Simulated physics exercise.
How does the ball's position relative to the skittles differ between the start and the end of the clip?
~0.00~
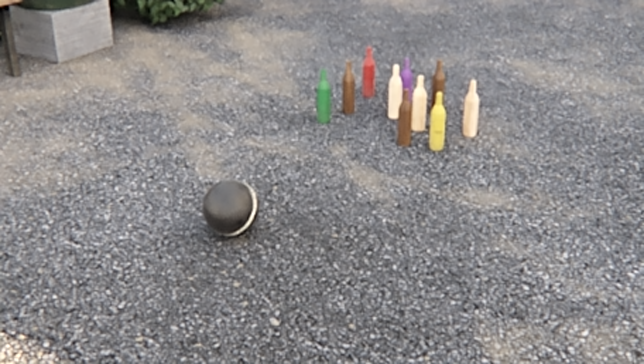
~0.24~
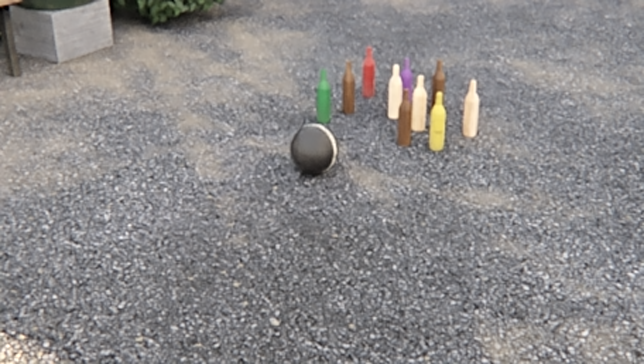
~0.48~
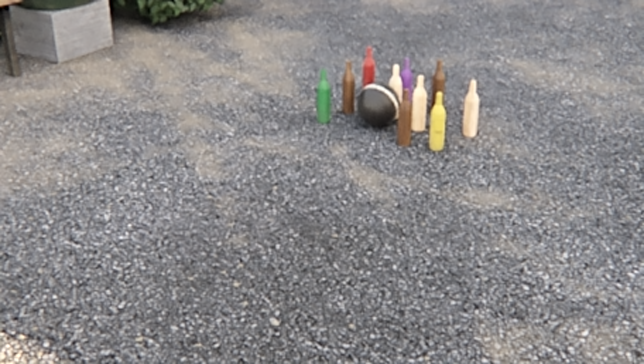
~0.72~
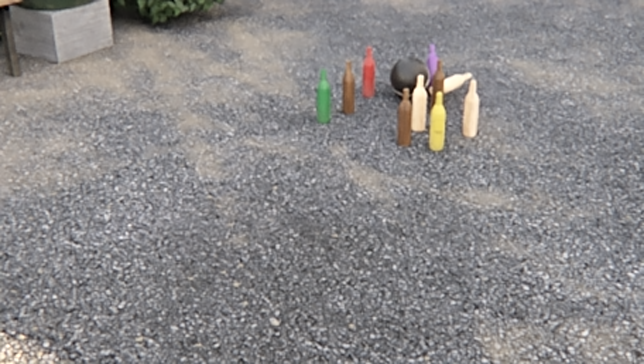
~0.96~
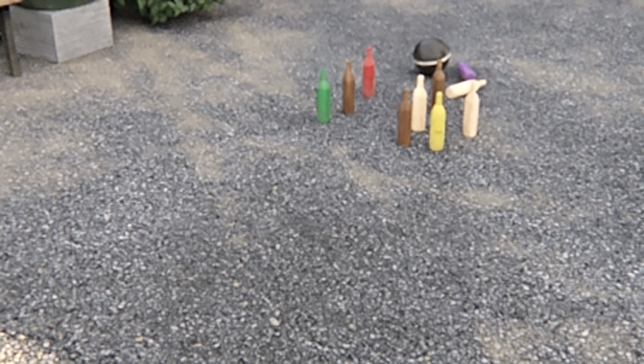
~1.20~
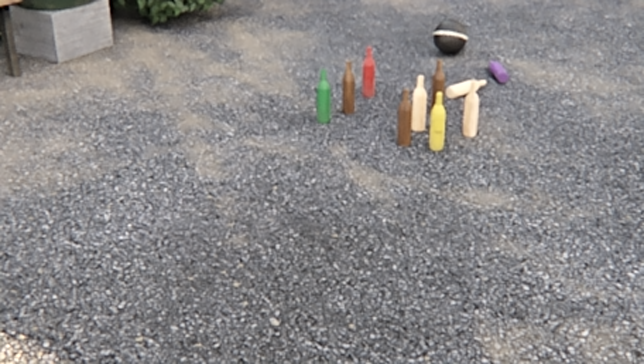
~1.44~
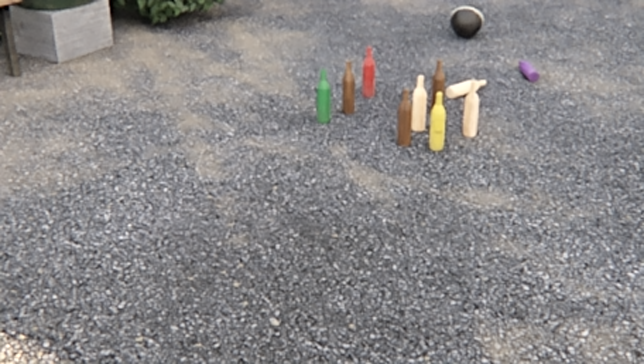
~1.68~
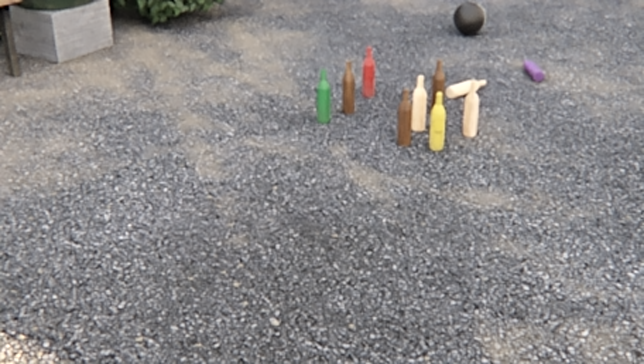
At the start the ball is in front of the skittles, to their lower left. By the end it is beyond the group, near the top of the view and farther to the right.
The clip opens on a gravel yard where bottle-shaped wooden skittles, some plain and some coloured, stand in a loose cluster, with a dark ball to their lower left. The ball rolls up and to the right, passes the green skittle and enters the gap in the group. It knocks over a pale skittle and then tips the purple one near the back. The ball carries on behind the group as the purple skittle slides off to the right. At the end, the ball is slowly moving away at the top, two skittles are down, and the green, red and yellow ones still stand.
